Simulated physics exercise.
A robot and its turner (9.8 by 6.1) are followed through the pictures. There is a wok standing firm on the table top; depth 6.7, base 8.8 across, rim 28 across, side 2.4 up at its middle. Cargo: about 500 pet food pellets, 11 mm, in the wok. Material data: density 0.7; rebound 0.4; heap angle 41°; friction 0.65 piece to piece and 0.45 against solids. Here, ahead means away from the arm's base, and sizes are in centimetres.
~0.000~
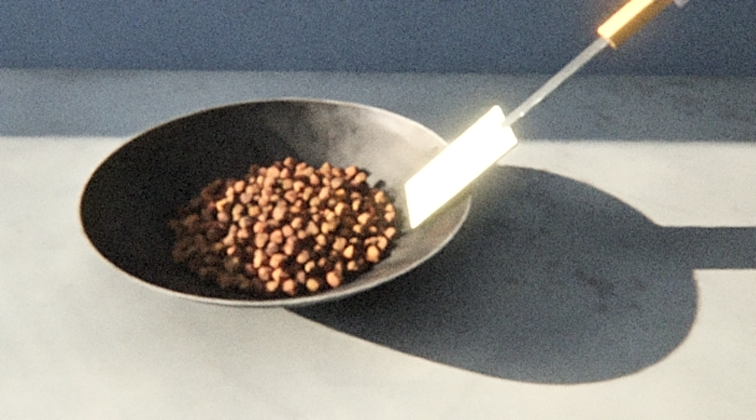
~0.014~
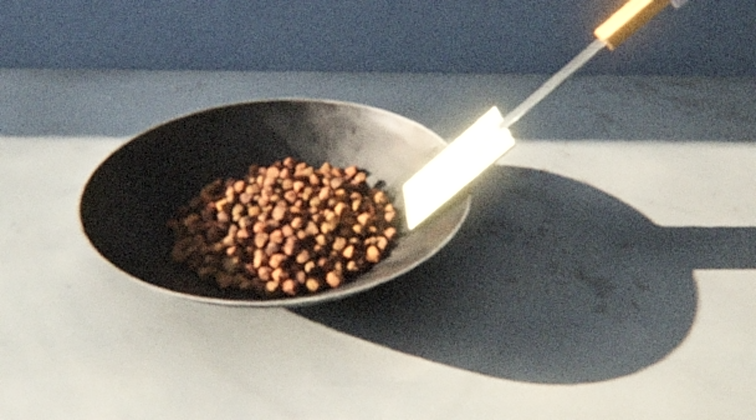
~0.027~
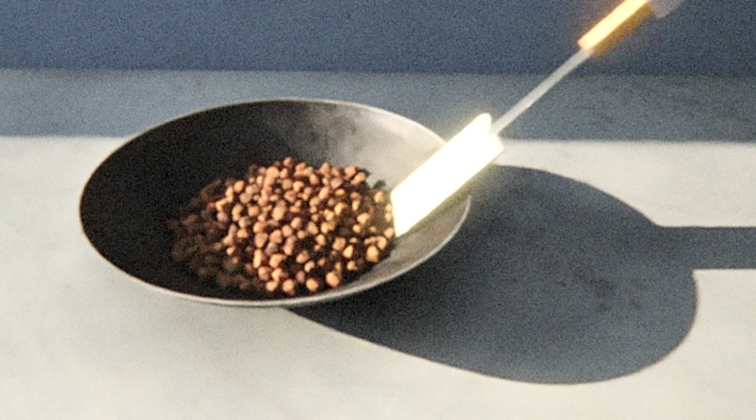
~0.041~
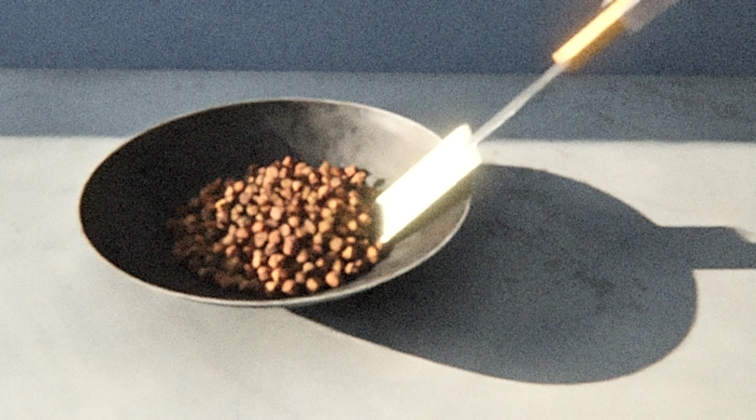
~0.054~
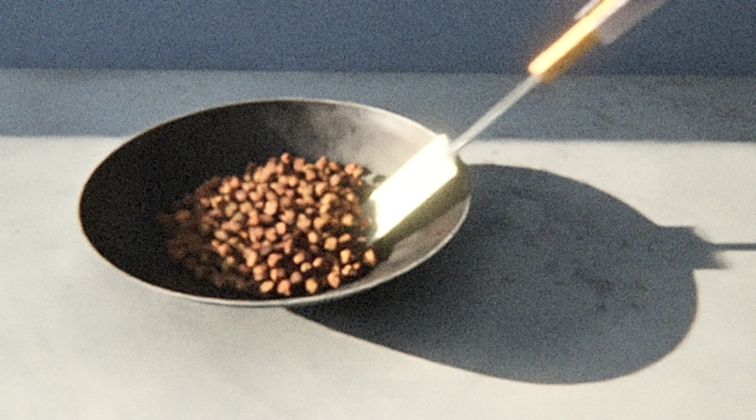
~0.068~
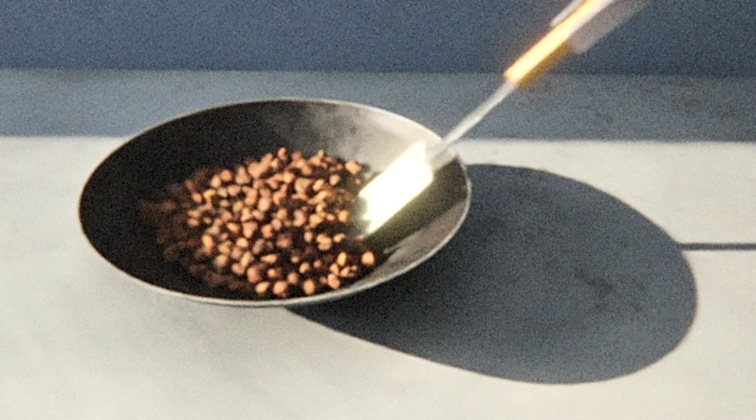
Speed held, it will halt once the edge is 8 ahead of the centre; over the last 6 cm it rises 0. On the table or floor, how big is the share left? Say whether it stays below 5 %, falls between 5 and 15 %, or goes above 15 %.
It goes above 15 %.
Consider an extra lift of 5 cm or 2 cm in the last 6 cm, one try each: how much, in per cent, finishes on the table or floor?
Some 25 and 40 per cent.
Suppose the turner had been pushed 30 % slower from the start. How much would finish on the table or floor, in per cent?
In that case, around 20 per cent would end on the table or floor.
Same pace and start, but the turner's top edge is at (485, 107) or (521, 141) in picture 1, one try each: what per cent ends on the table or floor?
Around 40 per cent, then around 25 per cent.
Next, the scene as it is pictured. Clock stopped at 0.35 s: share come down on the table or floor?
15 %.
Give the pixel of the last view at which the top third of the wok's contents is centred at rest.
At about (161, 196).
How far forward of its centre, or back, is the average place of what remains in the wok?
The balance point lies close to 4.5 cm ahead.
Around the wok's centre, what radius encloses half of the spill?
Close to 24 cm from the centre.
After 0.10 s, sloping 47°, highest piece 7 above the table; 496 in the wok.
After 0.13 s, sloping 47°, highest piece 9 above the table; 492 in the wok, 4 on the blade or in flight.
After 0.35 s, sloping 47°, highest piece 8 above the table; 346 in the wok, 80 on the table or floor, 70 on the blade or in flight.
After 1.40 s, sloping 47°, highest piece 7 above the table; 345 in the wok, 151 on the table or floor.
At rest, 345 in the wok, 151 on the table or floor. That is 30 % on the table or floor.
